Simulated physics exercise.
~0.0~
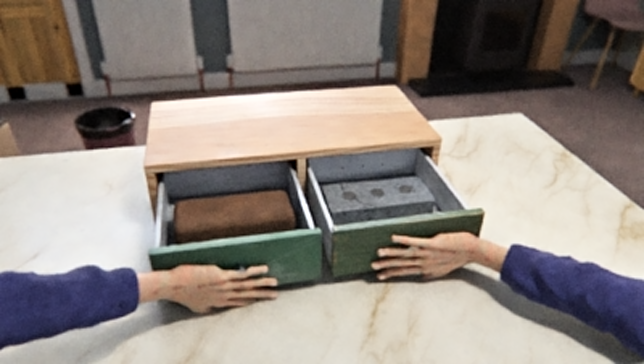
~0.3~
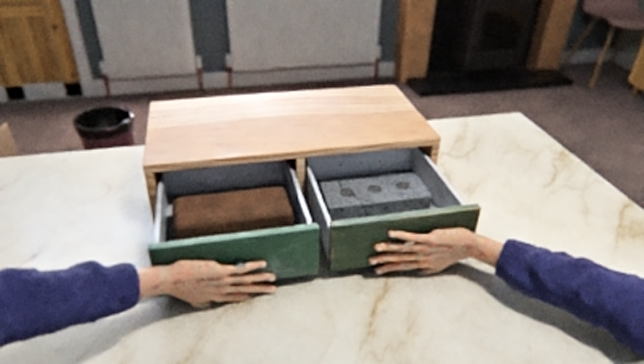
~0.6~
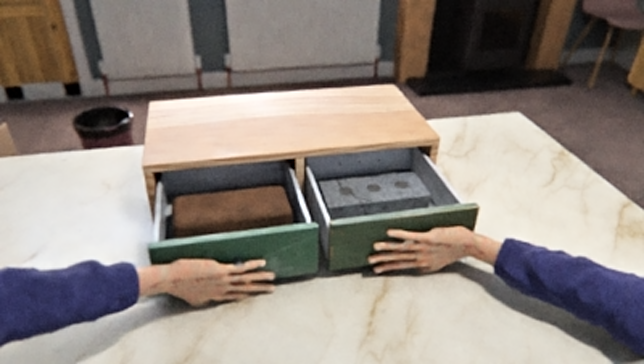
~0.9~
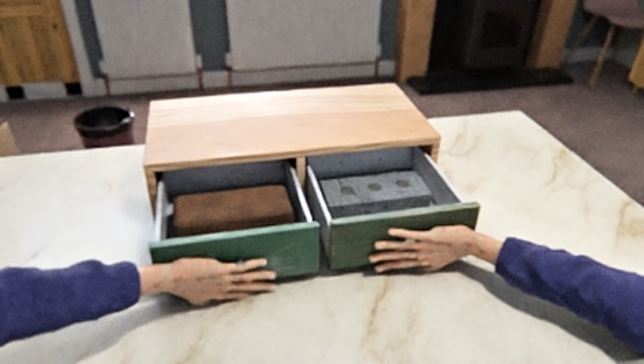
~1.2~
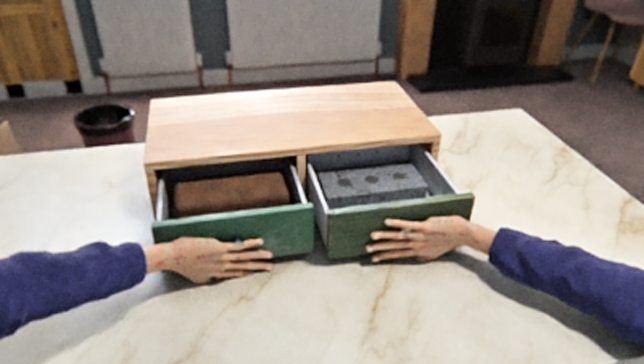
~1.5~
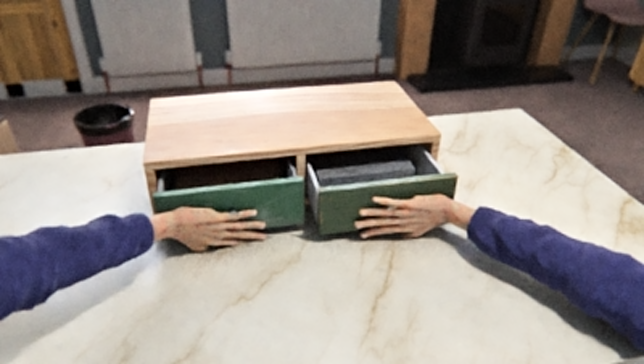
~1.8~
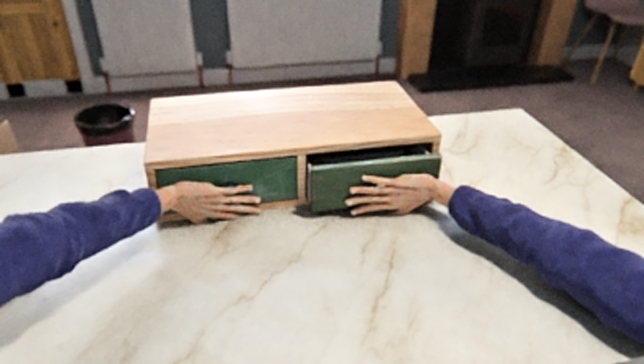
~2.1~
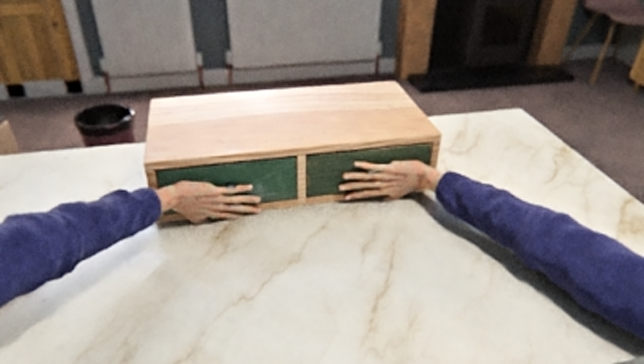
Two green-fronted drawers, one holding a brown block and the other a grey brick, sat open in a small wooden chest until a pair of hands pushed them inward; the left shut flush first, then the right closed fully too.
